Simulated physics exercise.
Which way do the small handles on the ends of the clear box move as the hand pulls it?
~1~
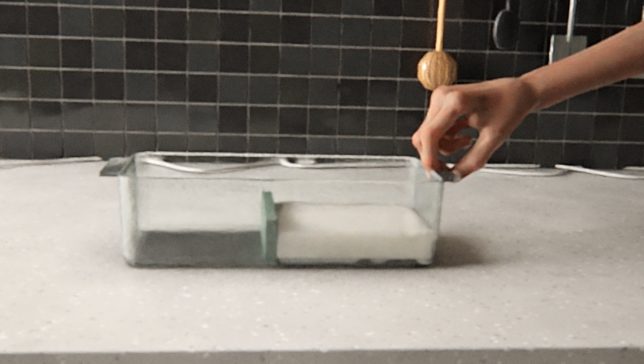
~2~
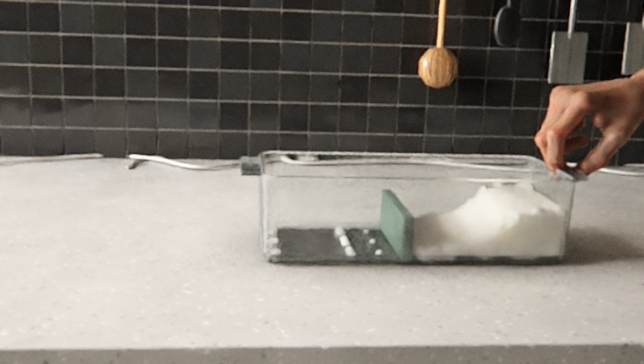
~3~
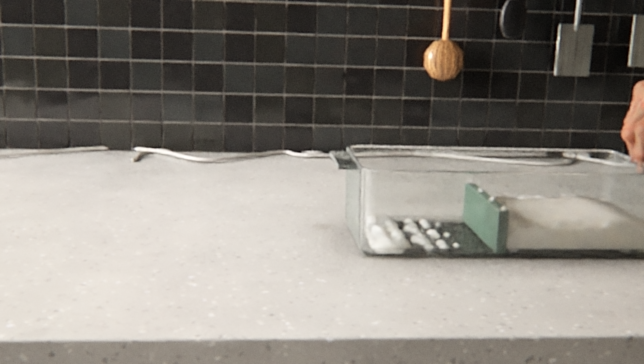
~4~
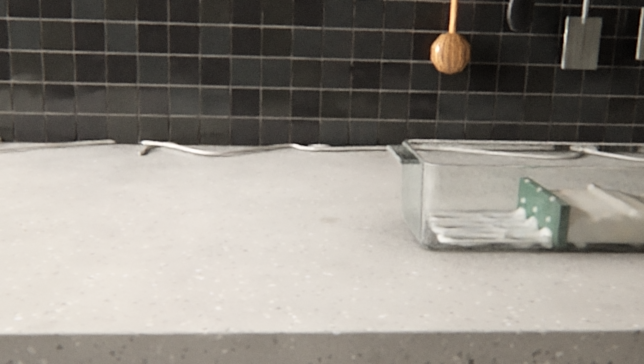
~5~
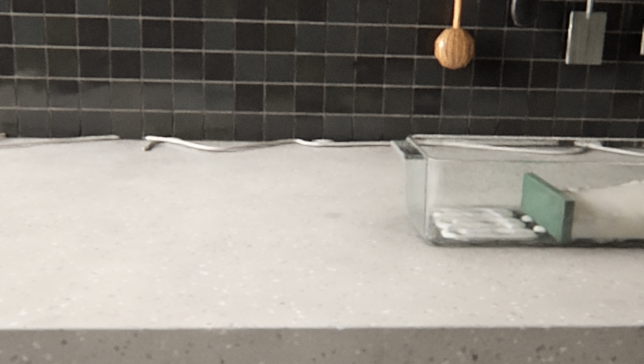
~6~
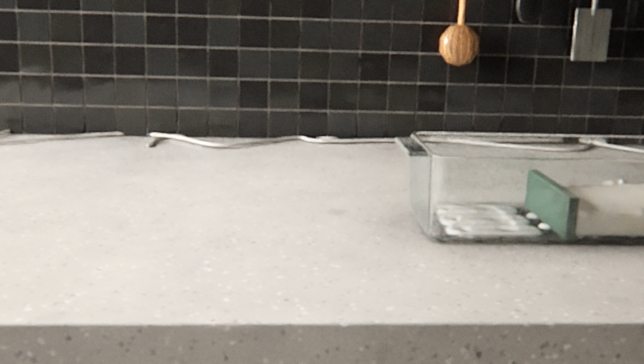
The handles move to the right along with the box.
